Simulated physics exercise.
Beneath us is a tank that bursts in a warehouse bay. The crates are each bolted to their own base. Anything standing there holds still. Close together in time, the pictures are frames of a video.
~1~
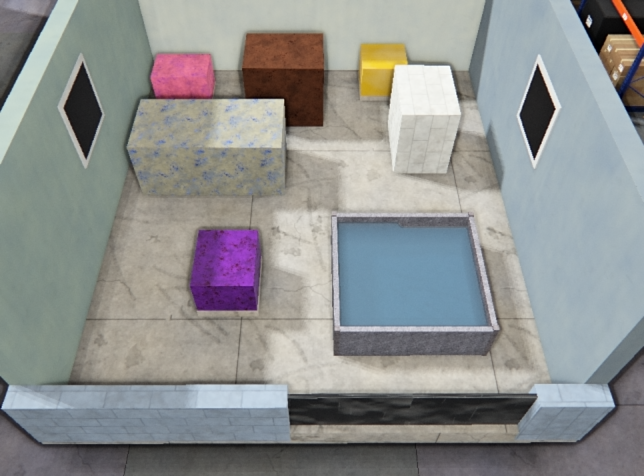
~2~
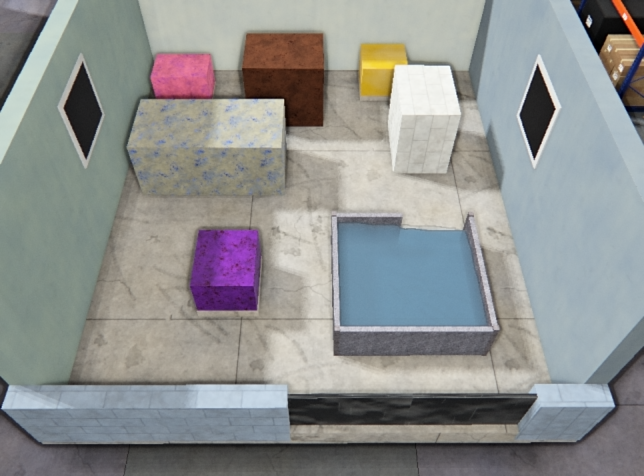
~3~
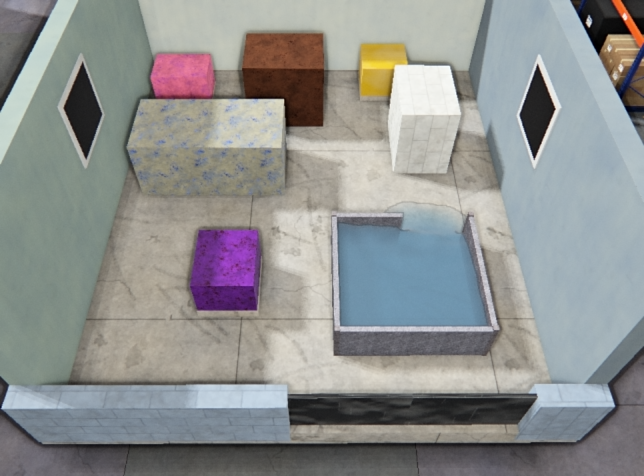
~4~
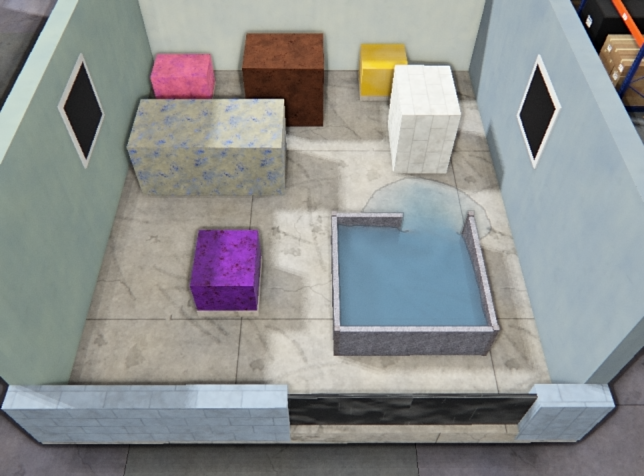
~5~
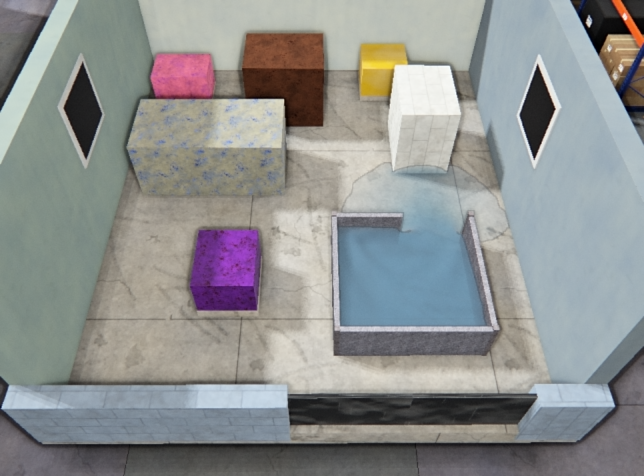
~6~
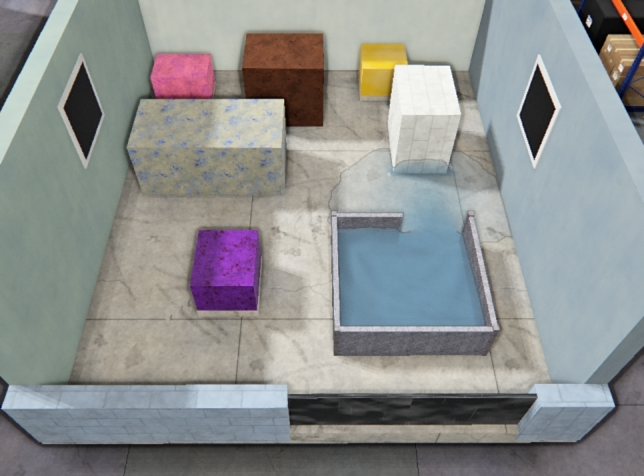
In this clip, a still, square water tank stands in a warehouse bay among colored blocks; a gap opens in its far side, and water pours out, spreading across the floor to the base of the white block.
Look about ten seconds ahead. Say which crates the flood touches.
Result: The pink crate will be caught by the water; the purple crate will be missed by the water; the yellow crate will be caught by the water.
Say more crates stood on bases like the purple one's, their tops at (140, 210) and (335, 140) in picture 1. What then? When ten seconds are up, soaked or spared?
One after the other: Stays untouched, is flooded.
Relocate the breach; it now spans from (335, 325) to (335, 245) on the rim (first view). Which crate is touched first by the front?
My pick is the one in purple.
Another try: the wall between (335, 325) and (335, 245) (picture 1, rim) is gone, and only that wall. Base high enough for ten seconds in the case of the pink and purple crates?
The pink crate is reached, the purple crate is reached.
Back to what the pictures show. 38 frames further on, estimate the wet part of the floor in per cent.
Roughly 70 %.
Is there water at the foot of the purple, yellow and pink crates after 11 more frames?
Note - purple: Dry underfoot; yellow: Wet underfoot; pink: Dry underfoot.
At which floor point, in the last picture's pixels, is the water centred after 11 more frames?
About (410, 225) in the last view.
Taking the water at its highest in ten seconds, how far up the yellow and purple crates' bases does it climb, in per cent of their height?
Taking them in the order asked, 210 percent and 30 percent.
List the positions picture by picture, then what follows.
The first picture shows the water tank at (408, 271) is whole and still.
In the second picture, the front is at a hidden place, out from the gap on the water tank's far side.
In the third picture, the front is at (396, 211), out from the gap on the water tank's far side.
In the fourth picture, water pours out on the water tank's far side and has run to (405, 183).
In the fifth picture, water pours out on the water tank's far side and has run to (450, 169).
In the sixth picture, the front is at (464, 158), out from the gap on the water tank's far side.
A moment on, water covers 15 % of the floor; the pink crate not reached, the purple crate not reached, the yellow crate not reached.
Next, water covers 30 % of the floor; the pink crate not reached, the purple crate not reached, the yellow crate water round its plinth.
Then, water covers 45 % of the floor; the pink crate water round its plinth, the purple crate water round its plinth, the yellow crate water round its plinth.
Later, water covers 70 % of the floor; the pink crate water round its plinth, the purple crate water round its plinth, the yellow crate water round its plinth.
In the end, water covers 95 % of the floor; the pink crate was topped, the purple crate stayed above the water, the yellow crate was topped.
